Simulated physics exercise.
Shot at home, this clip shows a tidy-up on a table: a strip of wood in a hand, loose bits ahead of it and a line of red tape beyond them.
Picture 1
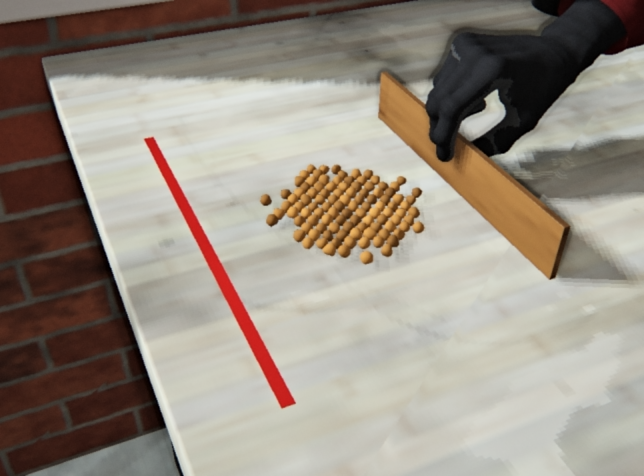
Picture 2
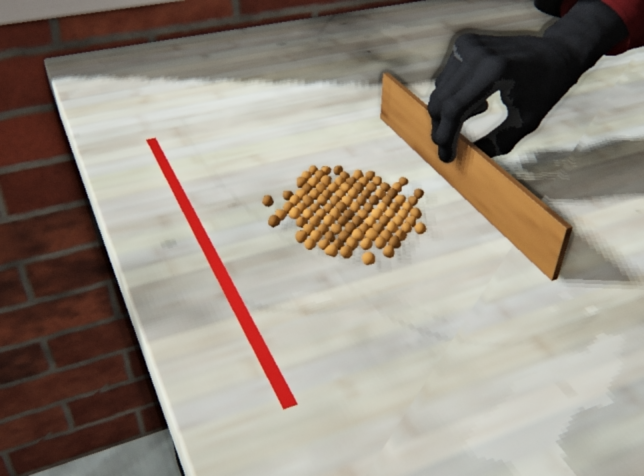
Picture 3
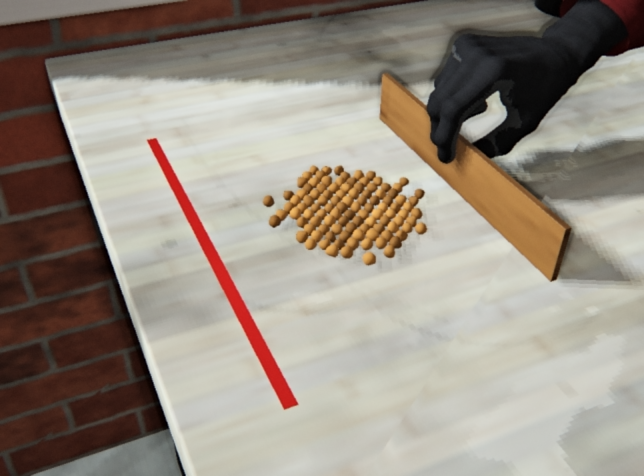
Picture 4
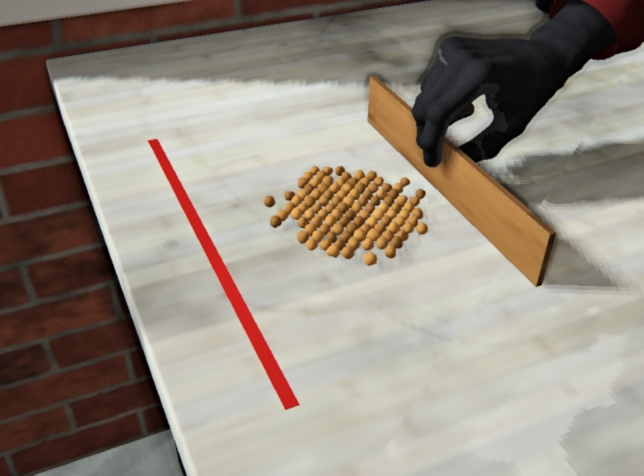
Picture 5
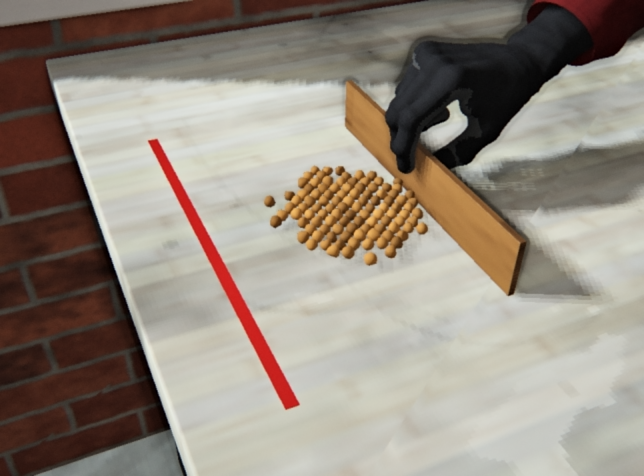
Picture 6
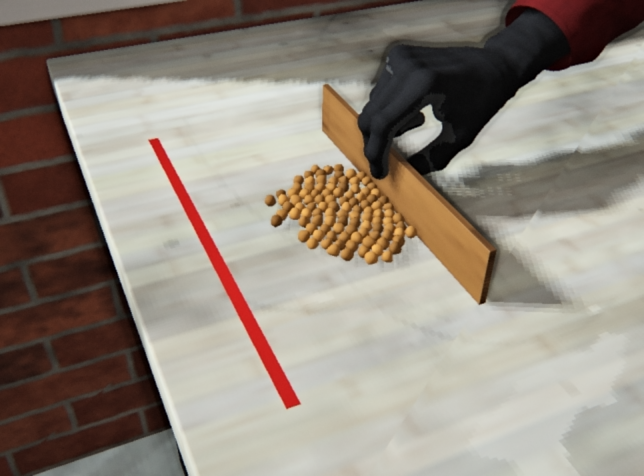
At the start, a black-gloved hand holds a strip of wood still on a pale table, to the right of a heap of small round brown bits, with red tape beyond. The hand then slides the strip left, meeting the heap and pushing its near side together slightly.
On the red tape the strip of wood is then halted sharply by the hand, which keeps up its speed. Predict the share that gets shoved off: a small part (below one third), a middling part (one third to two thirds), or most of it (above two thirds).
It will be a small part, below one third.
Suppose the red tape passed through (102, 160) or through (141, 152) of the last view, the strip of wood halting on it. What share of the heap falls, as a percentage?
Roughly 100 % and 30 %.
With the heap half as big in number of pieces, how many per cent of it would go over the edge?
I'd say close to 0 per cent.
Soon after the last picture, strip of wood still moving, near (296, 177); heap all on the table, its front near (210, 233).
A little later, strip of wood stopped at the red tape; heap a stray few over the edge.
Later still, strip of wood stopped at the red tape; heap a small part over the edge.
At rest, strip of wood stopped at the red tape; heap a small part over the edge.
